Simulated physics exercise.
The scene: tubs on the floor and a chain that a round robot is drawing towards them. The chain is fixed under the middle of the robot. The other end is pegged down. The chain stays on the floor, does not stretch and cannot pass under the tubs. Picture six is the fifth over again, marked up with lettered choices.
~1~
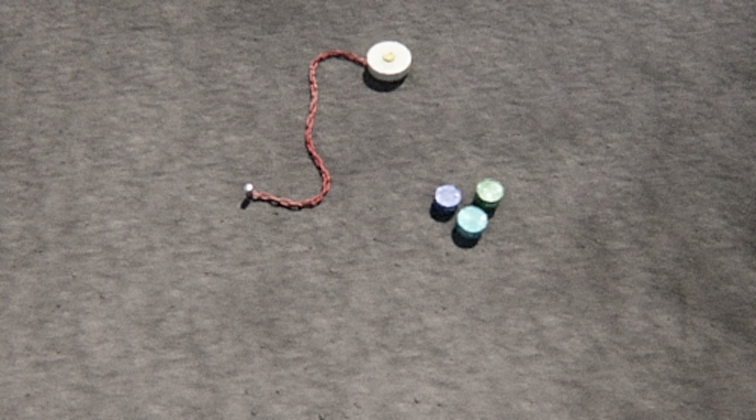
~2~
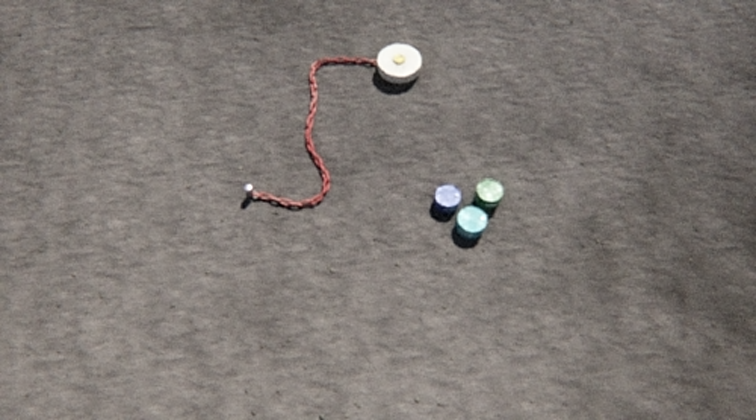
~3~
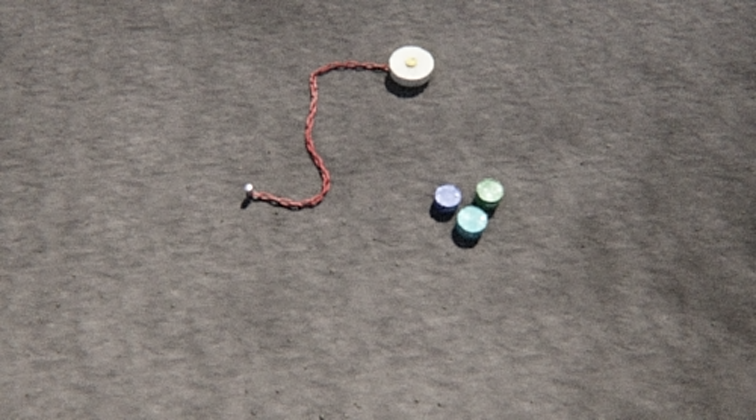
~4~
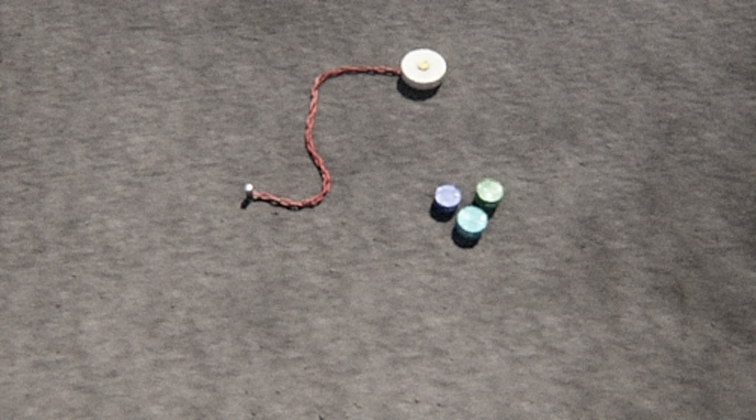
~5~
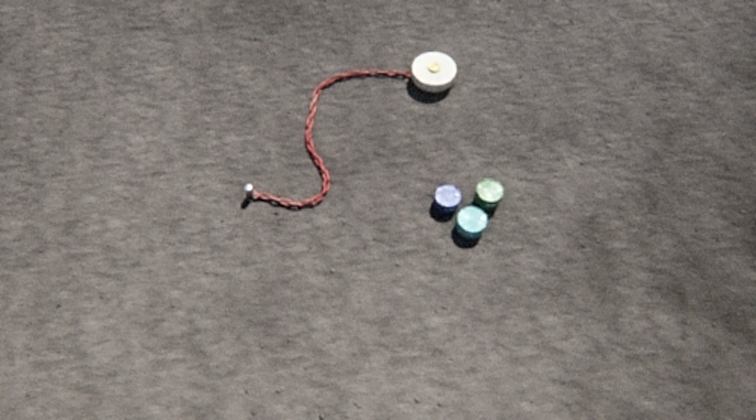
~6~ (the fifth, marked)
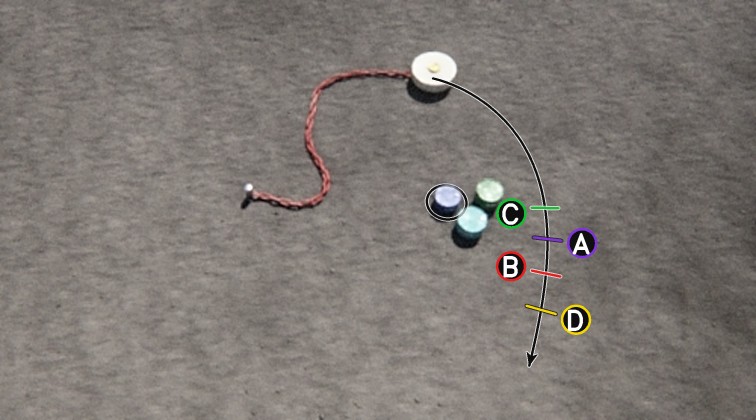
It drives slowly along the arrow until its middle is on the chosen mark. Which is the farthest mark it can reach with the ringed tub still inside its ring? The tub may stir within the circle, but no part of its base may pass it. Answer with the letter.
The farthest safe stop is D.
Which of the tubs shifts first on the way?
The green one.
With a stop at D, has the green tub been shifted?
By then, yes.
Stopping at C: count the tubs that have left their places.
The count is none.
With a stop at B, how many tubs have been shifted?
The count is none.
On the marked copy, A at (547, 239); B at (546, 274); C at (545, 208); D at (541, 310); the ring at (447, 202); the route from (433, 78) via (540, 185) to (529, 366).
Taking D. A third of the way, robot (514, 124); blue tub (447, 199).
Two thirds of the way, robot (549, 214); blue tub (447, 199).
When it is over, robot (543, 306); turquoise tub (467, 228); green tub (480, 207); blue tub (447, 199); the blue tub is still in its ring.
As for the rest, A is safe but short; B is safe but short; C is safe but short.
